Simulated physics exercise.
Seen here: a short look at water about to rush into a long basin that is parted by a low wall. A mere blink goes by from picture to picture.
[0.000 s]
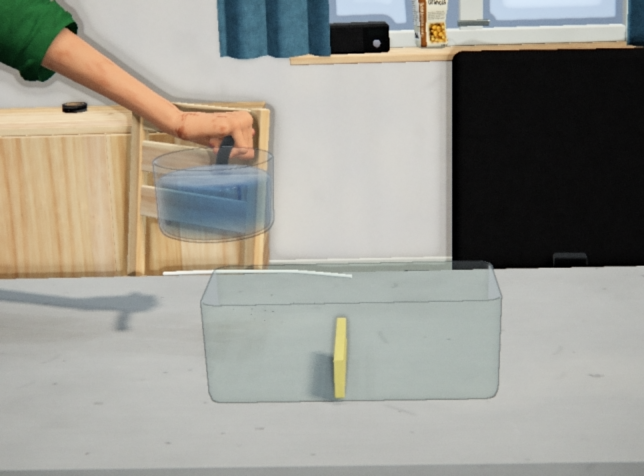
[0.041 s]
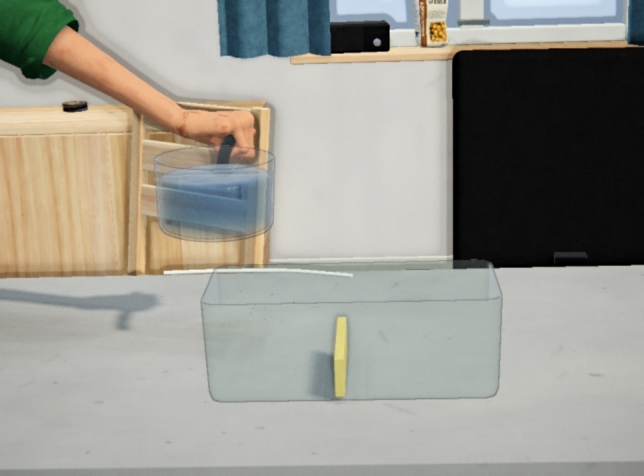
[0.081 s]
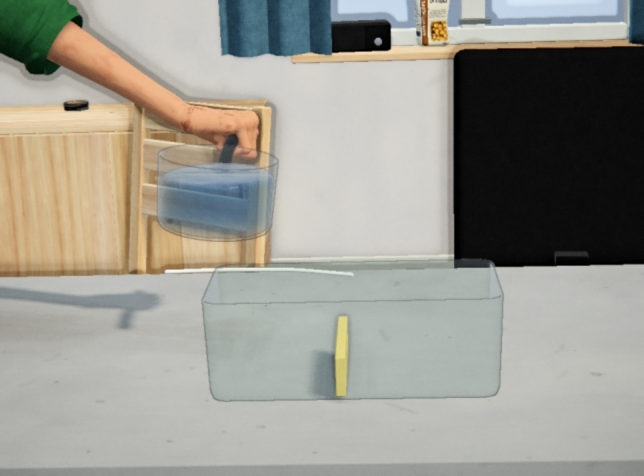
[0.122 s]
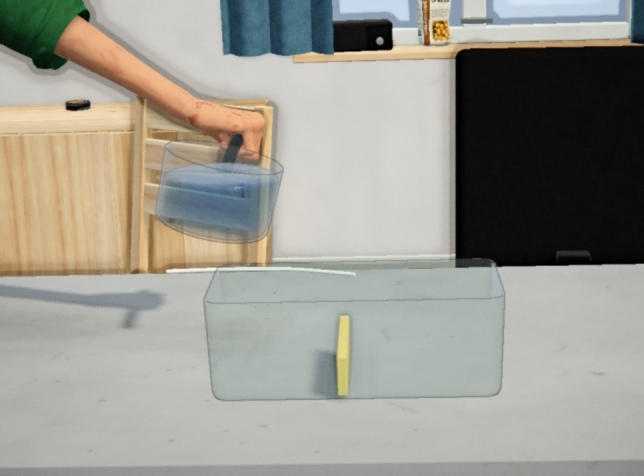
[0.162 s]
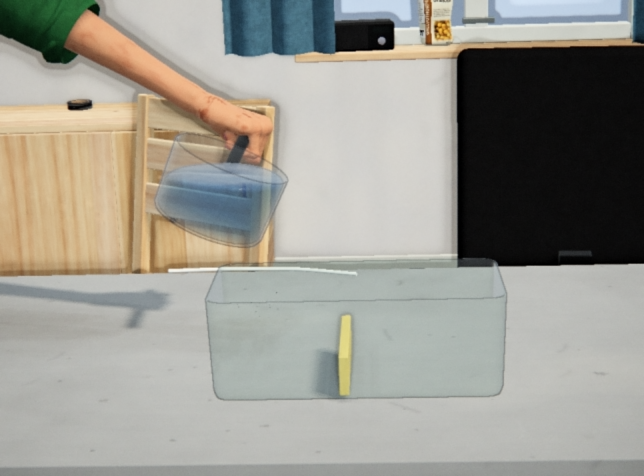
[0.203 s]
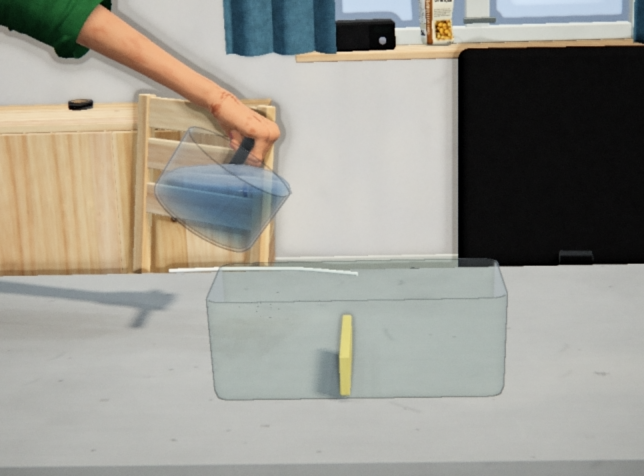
Kitchen counter, a green-sleeved arm tilting a clear container of blue water rightward above a long transparent basin with a yellow divider.
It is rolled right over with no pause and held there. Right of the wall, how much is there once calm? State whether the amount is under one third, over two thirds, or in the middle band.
The amount is under one third.
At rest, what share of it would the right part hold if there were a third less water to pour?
It would be somewhere near 5 %.
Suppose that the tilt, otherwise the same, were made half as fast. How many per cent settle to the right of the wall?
I'd estimate about 35 percent ends up there.
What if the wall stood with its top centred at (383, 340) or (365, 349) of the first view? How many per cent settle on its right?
First try around 10 percent; second try around 20 percent.
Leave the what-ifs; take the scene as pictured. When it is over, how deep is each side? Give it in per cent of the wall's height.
Close to 60 for the left and 10 for the right.
A moment on, the saucepan is tipped right over and 36 per cent is still to pour, 25 is left of the wall and 5 right of it.
Next, the saucepan is tipped right over and 9 per cent is still to pour, 74 is left of the wall and 11 right of it.
Then the saucepan is tipped right over and 2 per cent is still to pour, 78 is left of the wall and 15 right of it.
Later the saucepan is tipped right over and 0 per cent is still to pour, 81 is left of the wall and 16 right of it.
At rest 81 per cent lies left of the wall, 17 right of it and 2 outside.
